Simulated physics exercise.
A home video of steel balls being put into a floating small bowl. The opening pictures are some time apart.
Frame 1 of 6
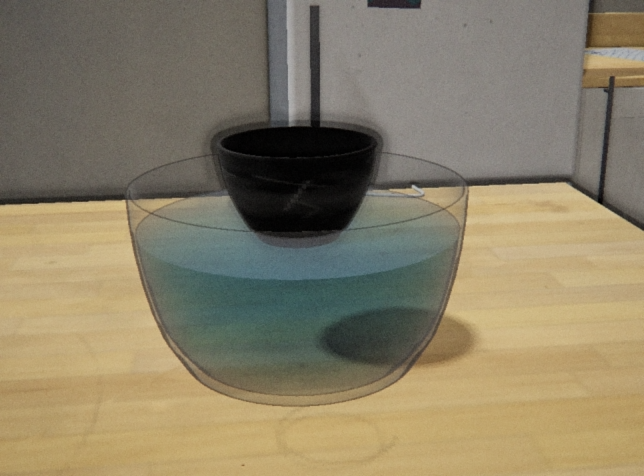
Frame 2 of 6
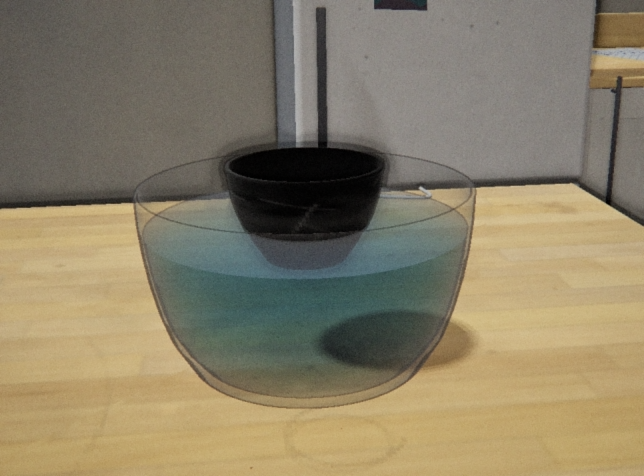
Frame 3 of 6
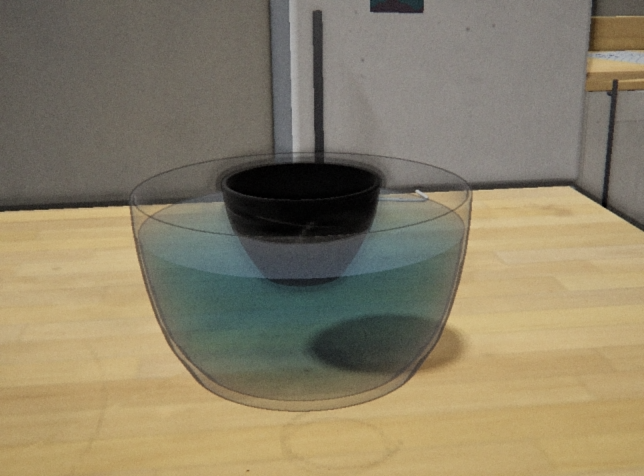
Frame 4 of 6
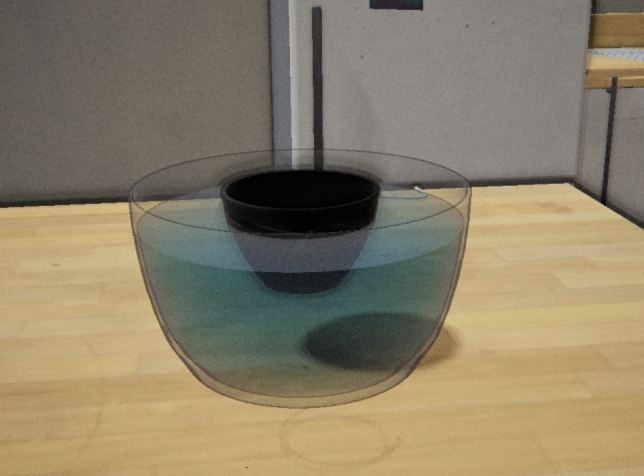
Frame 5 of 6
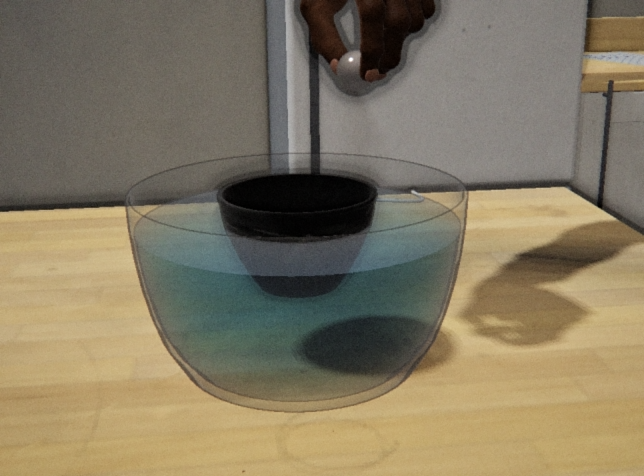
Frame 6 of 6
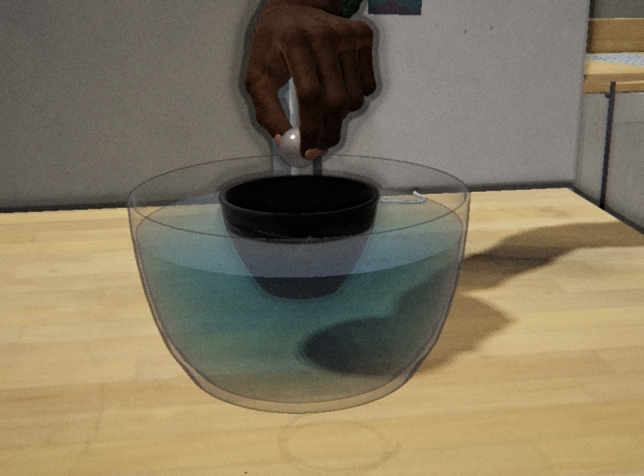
On a wooden table, a small black bowl floating in a clear bowl of bluish water sat lower and lower, and then a hand brought a shiny ball in from above, just over it.
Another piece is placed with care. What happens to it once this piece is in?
It is fine.
Soon after, the steel ball is in and the small bowl dips.
Later, it steadies; about a fifth of its side above the surface.
In the end, the small bowl floats; about a fifth of its side above the surface.
